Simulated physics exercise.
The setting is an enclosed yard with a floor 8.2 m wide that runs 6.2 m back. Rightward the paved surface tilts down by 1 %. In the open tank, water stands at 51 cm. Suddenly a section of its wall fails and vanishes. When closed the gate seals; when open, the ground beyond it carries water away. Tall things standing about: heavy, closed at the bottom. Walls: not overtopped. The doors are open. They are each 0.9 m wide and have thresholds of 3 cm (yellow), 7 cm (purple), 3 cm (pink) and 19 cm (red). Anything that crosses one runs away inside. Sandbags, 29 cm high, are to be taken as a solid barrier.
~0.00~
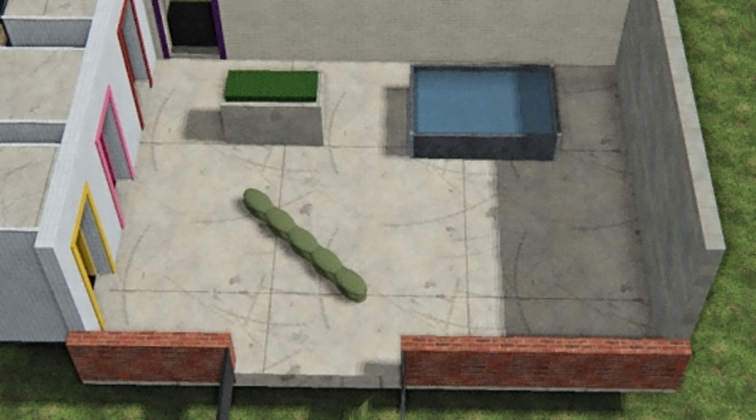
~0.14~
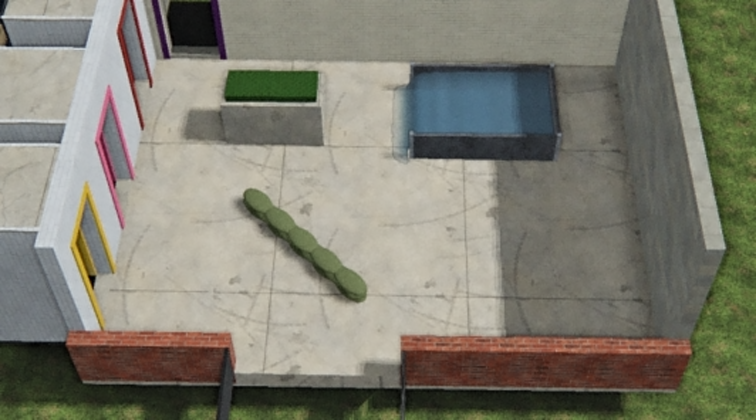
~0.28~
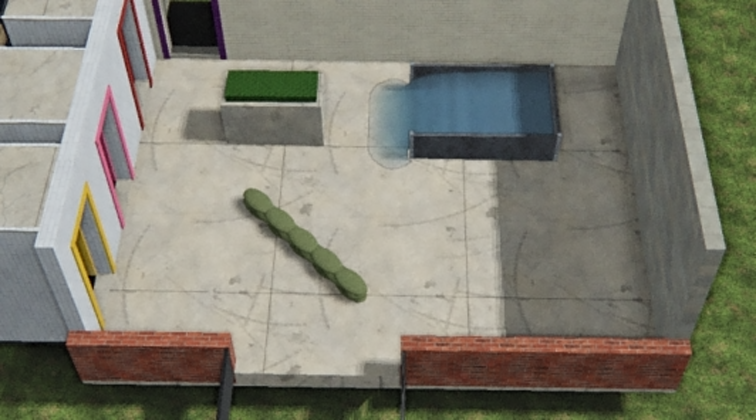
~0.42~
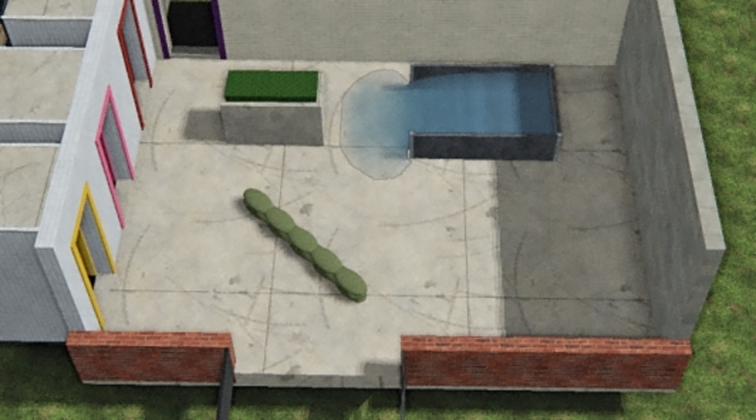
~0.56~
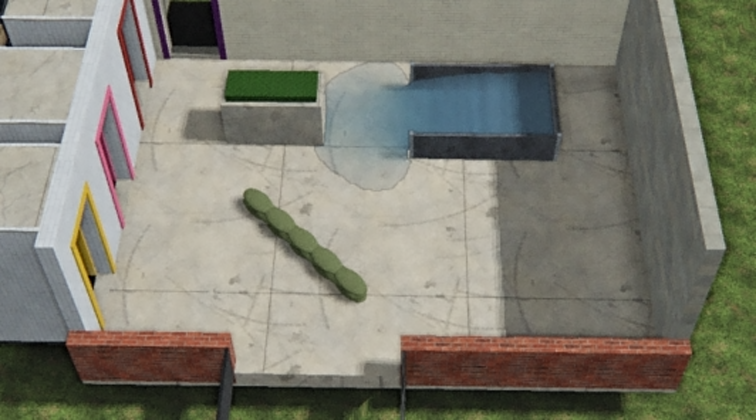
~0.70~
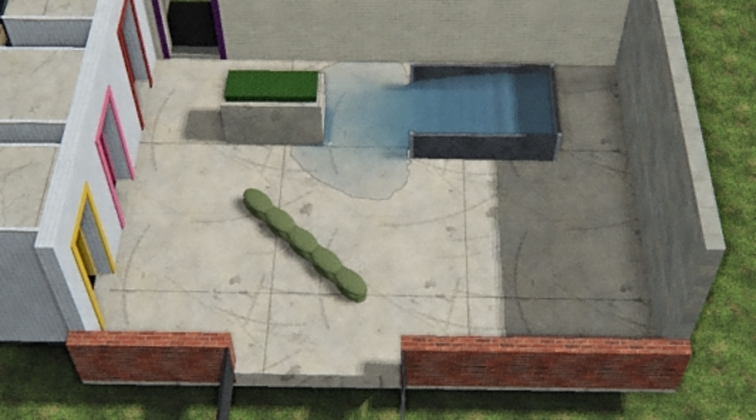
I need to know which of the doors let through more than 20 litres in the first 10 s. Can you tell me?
Sure: The yellow door does not; the purple door does; the pink door does; the red door does not.
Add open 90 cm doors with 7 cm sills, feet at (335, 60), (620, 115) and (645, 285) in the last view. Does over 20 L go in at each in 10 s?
More, less, less.
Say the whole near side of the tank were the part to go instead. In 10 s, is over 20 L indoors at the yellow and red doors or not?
Log - yellow: Threshold not reached, red: Threshold not reached.
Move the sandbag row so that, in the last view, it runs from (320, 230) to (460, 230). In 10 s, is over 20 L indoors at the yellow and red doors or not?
Against the limit, the yellow door goes beyond it and the red door stays within it.
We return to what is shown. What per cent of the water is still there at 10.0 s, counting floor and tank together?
Close to 92 in a hundred remains.
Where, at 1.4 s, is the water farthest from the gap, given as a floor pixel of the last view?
About pixel (191, 97).
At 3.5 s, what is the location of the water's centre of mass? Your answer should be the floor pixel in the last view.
Balance point at about (335, 132).
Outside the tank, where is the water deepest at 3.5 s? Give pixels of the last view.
Position: About (155, 67).
After 1.4 s water covers 20 % of the floor and is deepest (31 cm) near (333, 131); yellow door not reached, purple door not reached, pink door not reached, red door not reached.
After 2.2 s water covers 25 % of the floor and is deepest (30 cm) near (333, 131); yellow door not reached, purple door 8 cm at the sill, 0 L in, pink door not reached, red door 5 cm at the sill, 0 L in.
After 3.5 s water covers 40 % of the floor and is deepest (22 cm) near (155, 67); yellow door not reached, purple door 12 cm at the sill, 5 L in, pink door 7 cm at the sill, 11 L in, red door 18 cm at the sill, 0 L in.
After 6.0 s water covers 70 % of the floor and is deepest (12 cm) near (227, 61); yellow door 4 cm at the sill, 0 L in, purple door 11 cm at the sill, 38 L in, pink door 5 cm at the sill, 44 L in, red door 10 cm at the sill, 1 L in.
After 10.0 s water covers 85 % of the floor and is deepest (7 cm) near (386, 116); yellow door 4 cm at the sill, 4 L in, purple door 4 cm at the sill, 50 L in, pink door 2 cm at the sill, 49 L in, red door 3 cm at the sill, 1 L in.
